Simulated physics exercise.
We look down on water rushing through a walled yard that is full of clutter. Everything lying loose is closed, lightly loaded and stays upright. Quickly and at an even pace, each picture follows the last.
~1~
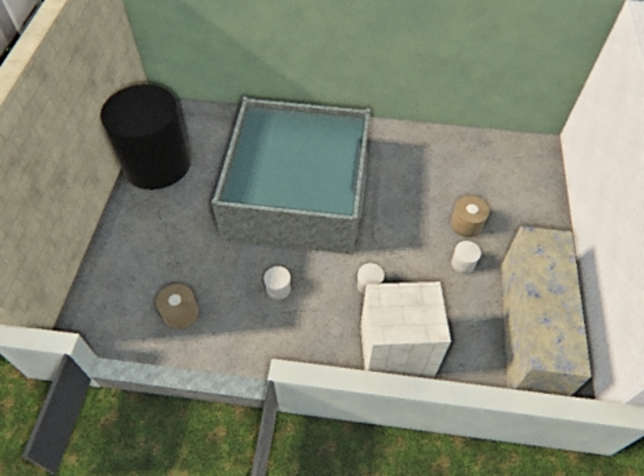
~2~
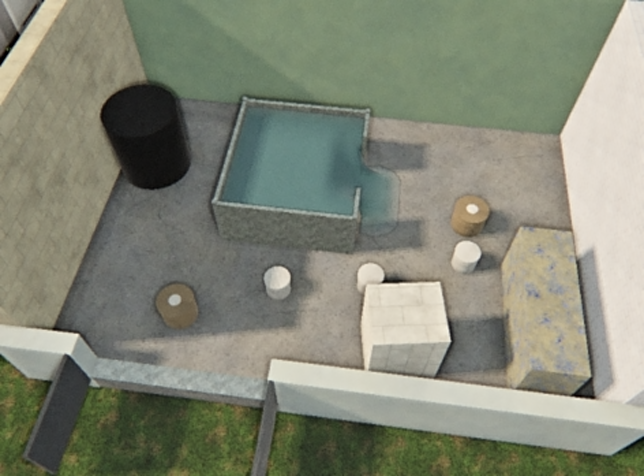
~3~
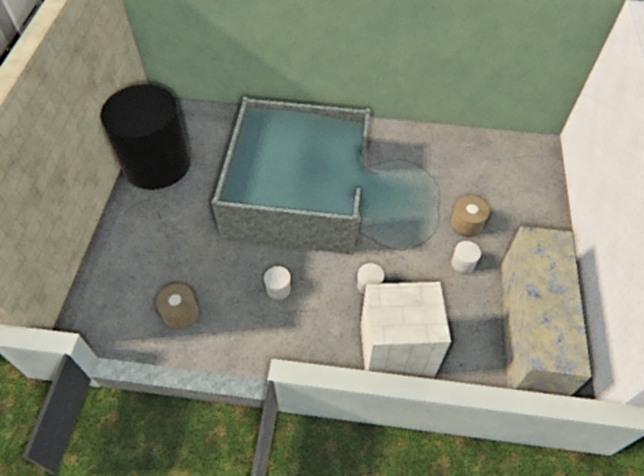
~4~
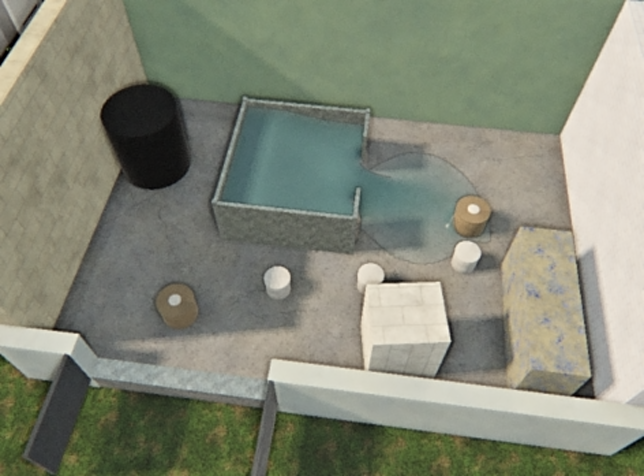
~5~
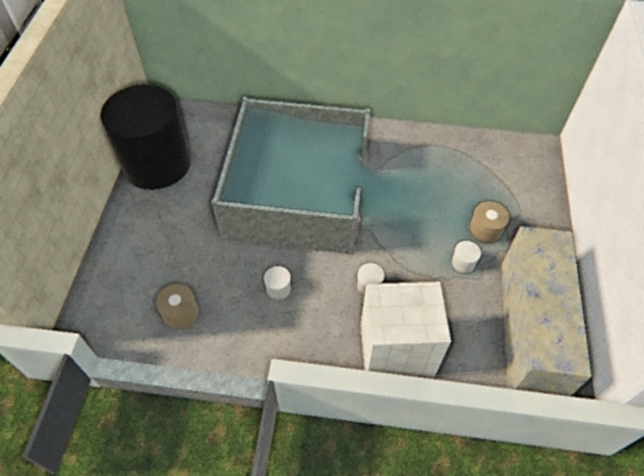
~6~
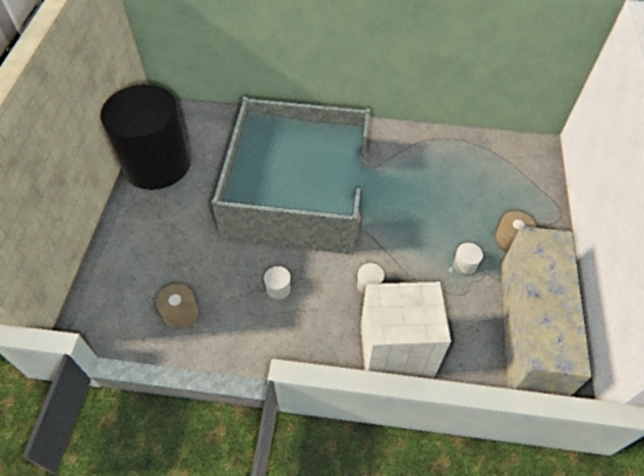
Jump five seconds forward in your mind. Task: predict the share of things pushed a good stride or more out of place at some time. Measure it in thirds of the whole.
The share is one to two thirds of the whole.
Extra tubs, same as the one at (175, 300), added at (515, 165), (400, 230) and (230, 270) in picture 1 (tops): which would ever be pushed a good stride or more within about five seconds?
In sequence: Knocked well away; knocked well away; hardly budges.
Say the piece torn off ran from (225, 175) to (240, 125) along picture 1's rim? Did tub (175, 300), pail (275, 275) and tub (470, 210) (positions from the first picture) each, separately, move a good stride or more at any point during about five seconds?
Got that far, never got that far, never got that far.
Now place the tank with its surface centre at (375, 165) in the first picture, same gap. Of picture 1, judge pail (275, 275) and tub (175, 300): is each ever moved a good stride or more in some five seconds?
First: Stayed short. Second: Stayed short.
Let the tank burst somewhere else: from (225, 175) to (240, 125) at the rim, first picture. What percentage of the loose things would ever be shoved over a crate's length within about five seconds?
Near 20 in a hundred.
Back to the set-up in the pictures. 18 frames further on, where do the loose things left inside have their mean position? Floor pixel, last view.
Roughly (367, 306).
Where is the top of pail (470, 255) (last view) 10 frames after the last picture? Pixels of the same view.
I'd put it at about (451, 376).
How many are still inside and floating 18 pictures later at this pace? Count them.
Counted: 2.
A moment on, 2 of 5 are well off their spots; 1 afloat.
Next, 2 of 5 are well off their spots; 2 afloat.
Later, 2 of 5 are well off their spots; 2 afloat.
In the end, 2 of 5 are well off their spots, and 2 have been at some point; 2 afloat.
